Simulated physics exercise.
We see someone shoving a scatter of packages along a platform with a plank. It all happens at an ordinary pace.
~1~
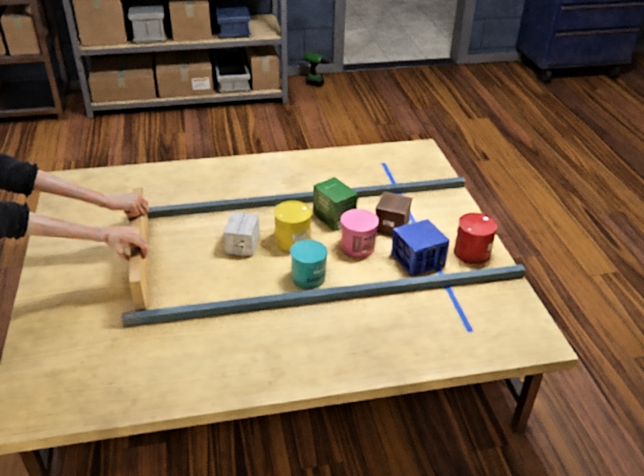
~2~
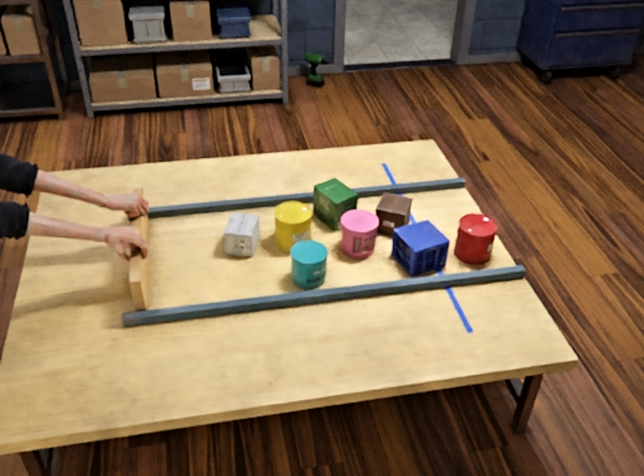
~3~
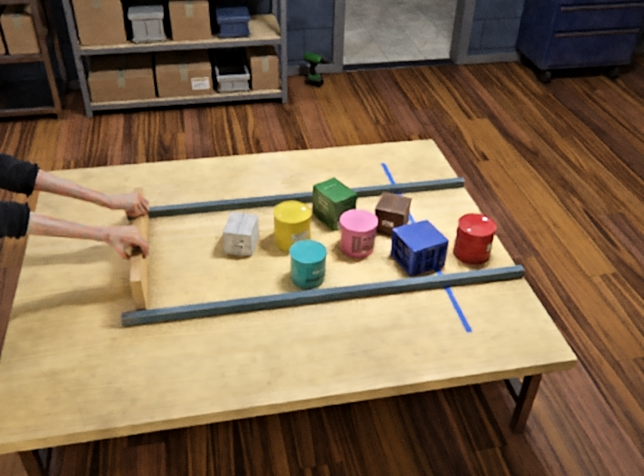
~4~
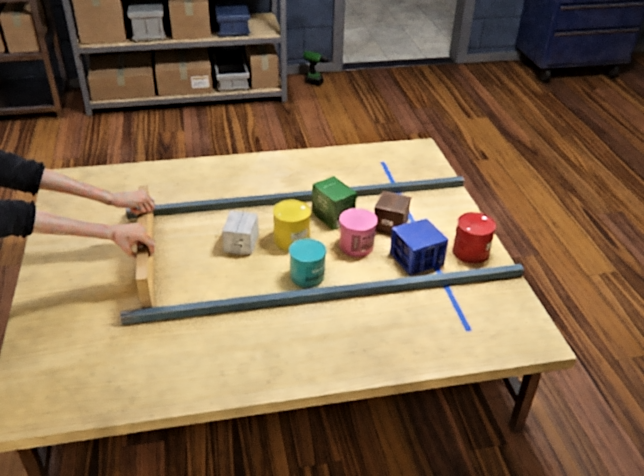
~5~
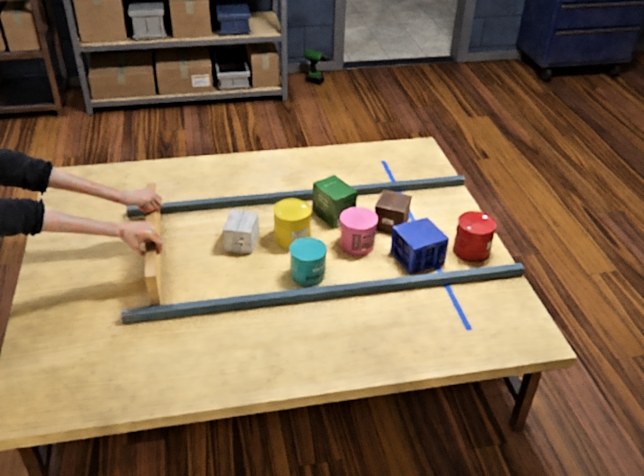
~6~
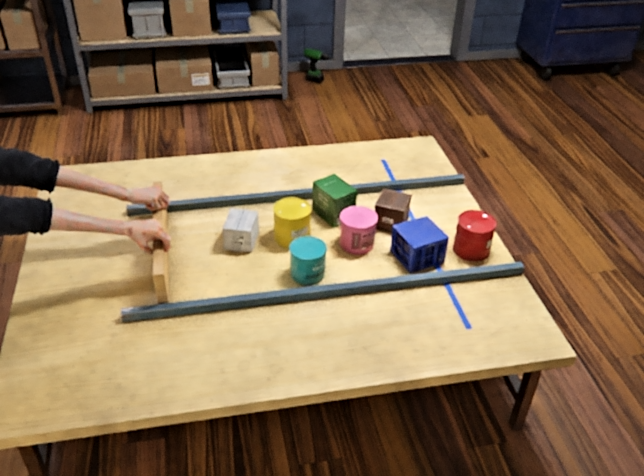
On a wooden table, two hands slide a plank slightly right toward still, colourful containers.
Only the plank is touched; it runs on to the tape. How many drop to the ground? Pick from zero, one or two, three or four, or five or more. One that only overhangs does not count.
The number that fall off is one or two.
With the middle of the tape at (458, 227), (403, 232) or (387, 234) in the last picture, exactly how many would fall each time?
Try by try, 4, 0 and 0.
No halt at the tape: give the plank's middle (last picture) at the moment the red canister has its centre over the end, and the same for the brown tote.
Its middle is around (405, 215) and around (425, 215).
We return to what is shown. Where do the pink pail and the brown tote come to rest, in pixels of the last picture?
About (444, 225), and the other about (473, 190).
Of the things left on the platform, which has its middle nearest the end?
It is the brown tote.
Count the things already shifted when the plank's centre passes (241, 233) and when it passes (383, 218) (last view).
First 1, then 8.
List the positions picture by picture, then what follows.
The first frame shows red canister (475, 238); blue crate (420, 247); brown tote (393, 214); plank (140, 247); tape (420, 234).
The second frame shows blue crate (420, 248); white box (242, 234).
The third frame shows brown tote (392, 215); yellow canister (292, 227).
The fourth frame shows red canister (474, 238); pink pail (358, 233).
The fifth frame shows blue crate (419, 245); plank (154, 243).
The sixth frame shows red canister (474, 235); blue crate (419, 244); brown tote (392, 211); plank (161, 241); tape (419, 231).
Soon after, none off yet; red canister at rest near (474, 235); blue crate at rest near (419, 244); brown tote at rest near (392, 211).
After that, none off yet; red canister at rest near (474, 235); blue crate displaced a little near (433, 247); brown tote displaced about its own width near (415, 206).
In the end, the number that fall off is one or two; gone, red canister.
